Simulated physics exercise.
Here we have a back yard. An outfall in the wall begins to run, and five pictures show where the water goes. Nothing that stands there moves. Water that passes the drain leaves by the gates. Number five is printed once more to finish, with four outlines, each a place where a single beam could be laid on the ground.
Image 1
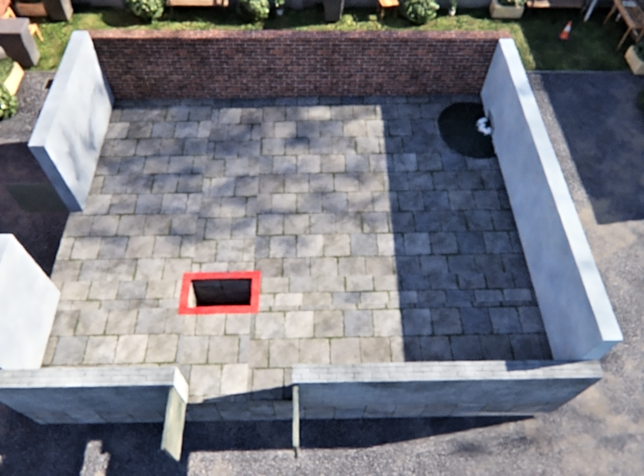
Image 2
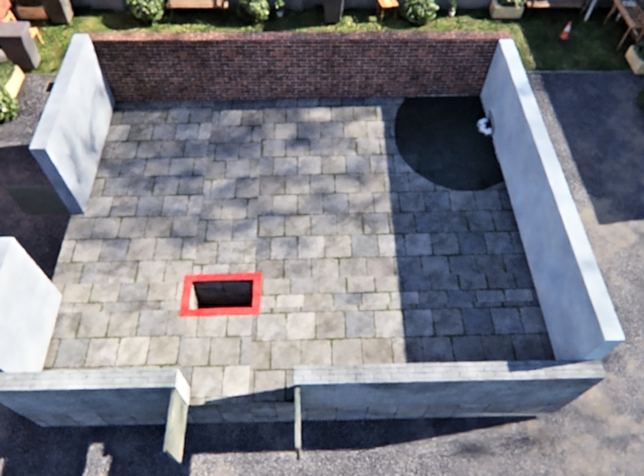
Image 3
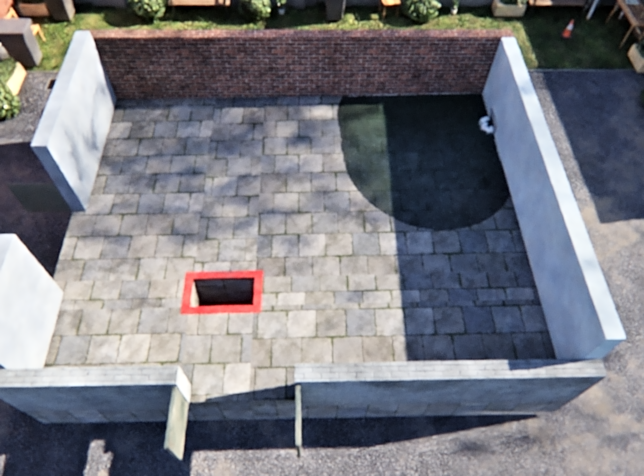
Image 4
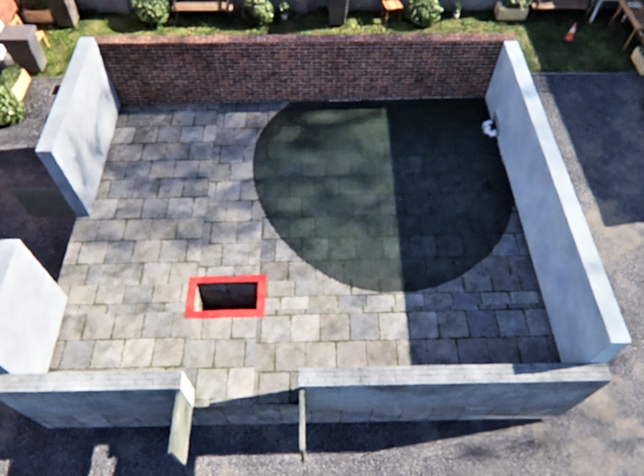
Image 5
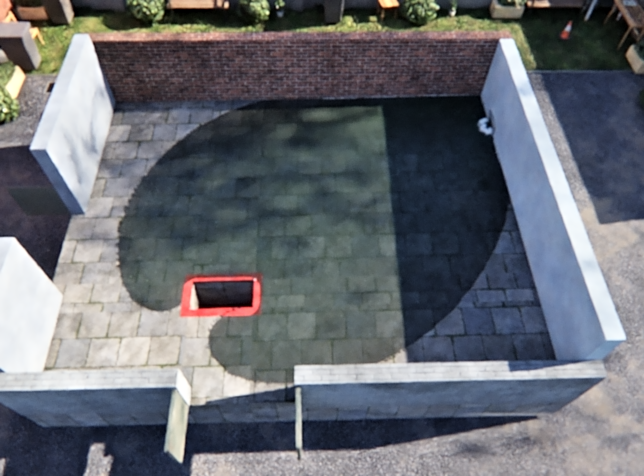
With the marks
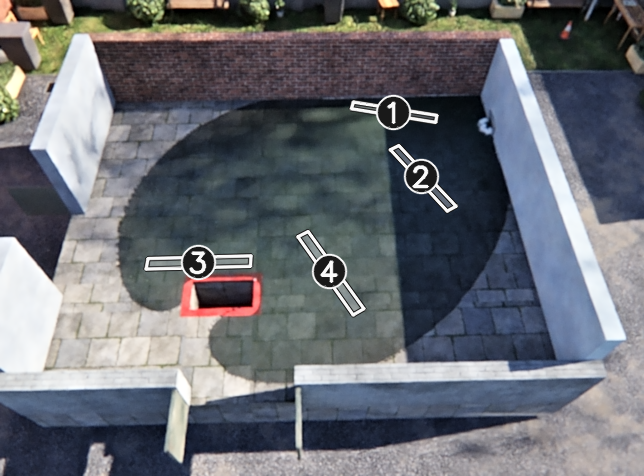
Back yard seen from above, with dark water spreading from an outfall at upper right across paving and reaching a red-edged drain pit.
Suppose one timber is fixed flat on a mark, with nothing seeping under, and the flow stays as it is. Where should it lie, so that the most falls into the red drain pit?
Best: 1.
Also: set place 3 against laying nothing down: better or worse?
It is worse.
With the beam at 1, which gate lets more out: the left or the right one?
The left gate.
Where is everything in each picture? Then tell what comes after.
Outfall at (491, 124); red drain pit at (220, 292); open gate at (73, 250); open gate at (241, 385); 3 % of the ground under water, visible out to (447, 110); red drain pit still dry, in the first frame.
In the second frame, 9 % of the ground under water, visible out to (397, 134); red drain pit still dry.
In the third frame, 19 % of the ground under water, visible out to (382, 207); red drain pit still dry.
In the fourth frame, 38 % of the ground under water, visible out to (289, 242); red drain pit still dry.
In the fifth frame, 64 % of the ground under water, visible out to (139, 298); red drain pit taking water.
In white, 1 from (352, 105) to (436, 118); 2 from (394, 147) to (451, 208); 3 from (147, 263) to (250, 261); 4 from (303, 234) to (358, 311).
With 1, about 25 % of the stream goes into the red drain pit, about 73 % out by the gates.
With 2, about 14 % of the stream goes into the red drain pit, about 85 % out by the gates.
With 3, about 17 % of the stream goes into the red drain pit, about 80 % out by the gates.
With 4, about 17 % of the stream goes into the red drain pit, about 82 % out by the gates.
